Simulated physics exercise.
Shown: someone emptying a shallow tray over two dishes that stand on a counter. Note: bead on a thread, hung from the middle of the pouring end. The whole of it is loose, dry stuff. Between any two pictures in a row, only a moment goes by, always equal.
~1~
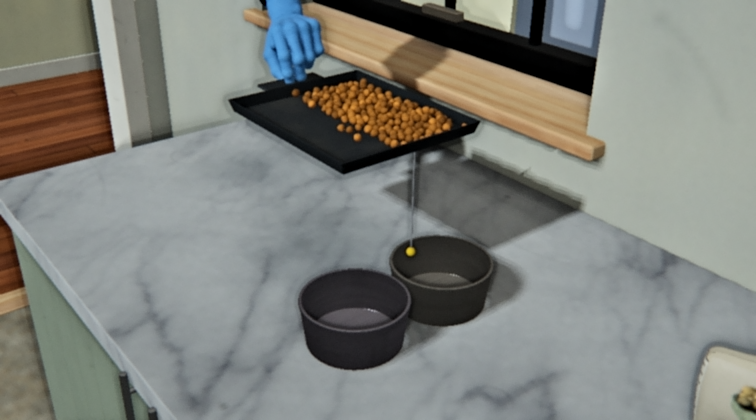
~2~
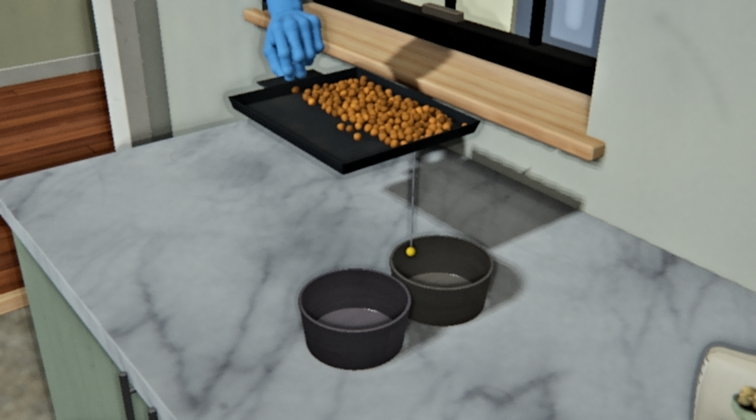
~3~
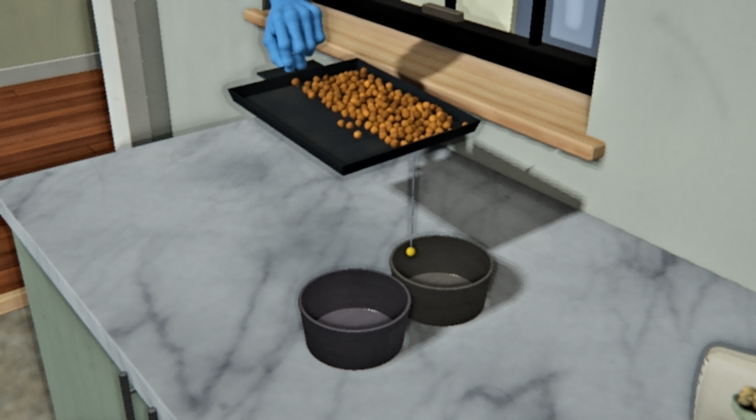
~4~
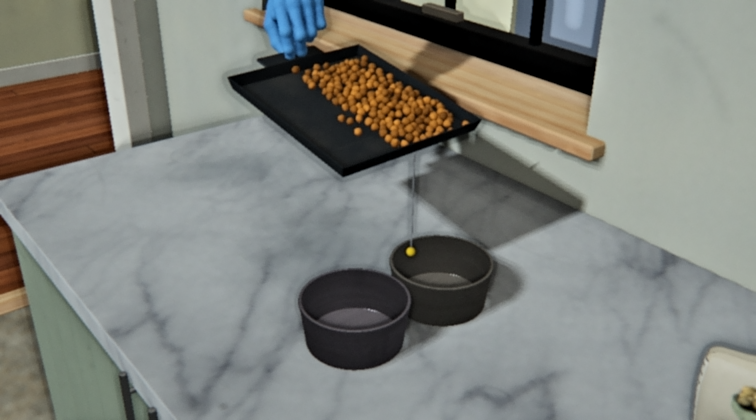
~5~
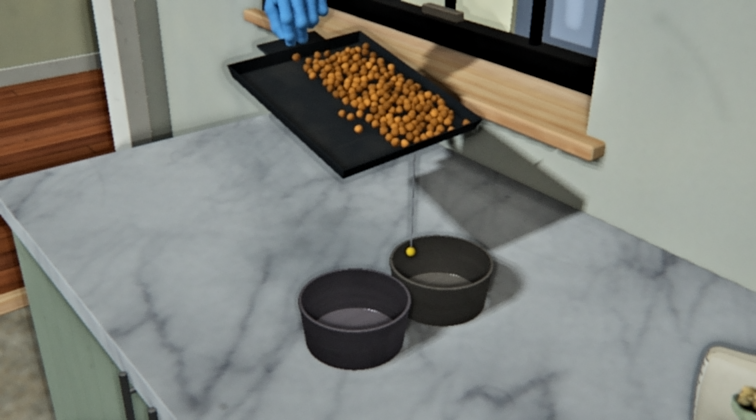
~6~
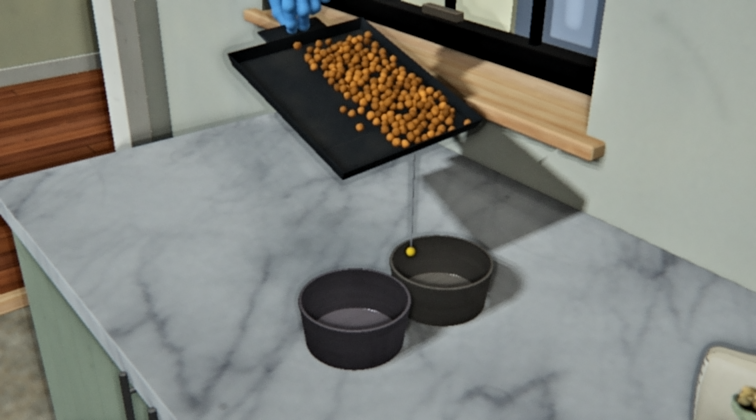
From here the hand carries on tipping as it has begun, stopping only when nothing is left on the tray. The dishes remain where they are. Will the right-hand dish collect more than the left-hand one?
No, the left-hand dish collects more.
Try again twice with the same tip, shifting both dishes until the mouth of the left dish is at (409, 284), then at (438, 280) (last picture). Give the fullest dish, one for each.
First place: The leftmost dish. Second place: The leftmost dish.
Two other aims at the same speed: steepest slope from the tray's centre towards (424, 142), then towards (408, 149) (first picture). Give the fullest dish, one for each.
Heading one: The dish placed right; heading two: The dish placed right.
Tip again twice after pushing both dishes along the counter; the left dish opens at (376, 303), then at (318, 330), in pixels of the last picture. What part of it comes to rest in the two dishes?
In turn 90 and 70 in a hundred.
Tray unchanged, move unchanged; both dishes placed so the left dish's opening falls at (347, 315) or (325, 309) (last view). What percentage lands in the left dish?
It comes to near 50 per cent the first time and near 40 per cent the second time.
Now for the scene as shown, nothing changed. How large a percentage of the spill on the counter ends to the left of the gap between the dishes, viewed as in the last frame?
About 10 %.
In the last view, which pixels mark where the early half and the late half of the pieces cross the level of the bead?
About (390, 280) to begin with, then about (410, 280).
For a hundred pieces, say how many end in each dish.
Left 50 %, right 20 %.
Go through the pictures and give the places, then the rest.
In the first picture, corners of the pouring end at (343, 161) and (475, 121), level; middle of the load at (378, 112), roasted chickpeas; left dish at (389, 341); right dish at (476, 299); bead on its thread at (411, 252).
In the second picture, corners of the pouring end at (343, 161) and (475, 120), level; middle of the load at (378, 111).
In the third picture, corners of the pouring end at (344, 163) and (475, 120), tipped barely, lowest at the left corner; middle of the load at (379, 106).
In the fourth picture, corners of the pouring end at (344, 165) and (476, 119), tipped a little, lowest at the left corner; middle of the load at (379, 100).
In the fifth picture, corners of the pouring end at (344, 167) and (477, 118), tipped a little, lowest at the left corner; middle of the load at (380, 93).
In the sixth picture, corners of the pouring end at (345, 169) and (478, 117), tipped clearly, lowest at the left corner; middle of the load at (382, 88); left dish at (389, 341); right dish at (476, 299).
Soon after the last picture, tray tipped steeply; nearly all on the tray; a stray few in the left dish; a stray few in the right dish; a stray few outside both; a small part in the air.
A little later, tray tipped past a quarter turn; a small part on the tray; about a third in the left dish; a small part in the right dish; a small part outside both; about a third in the air.
Later still, tray tipped past a quarter turn; about half in the left dish; about a quarter in the right dish; about a third outside both.
At rest, tray tipped past a quarter turn; about half in the left dish; about a quarter in the right dish; about a third outside both.
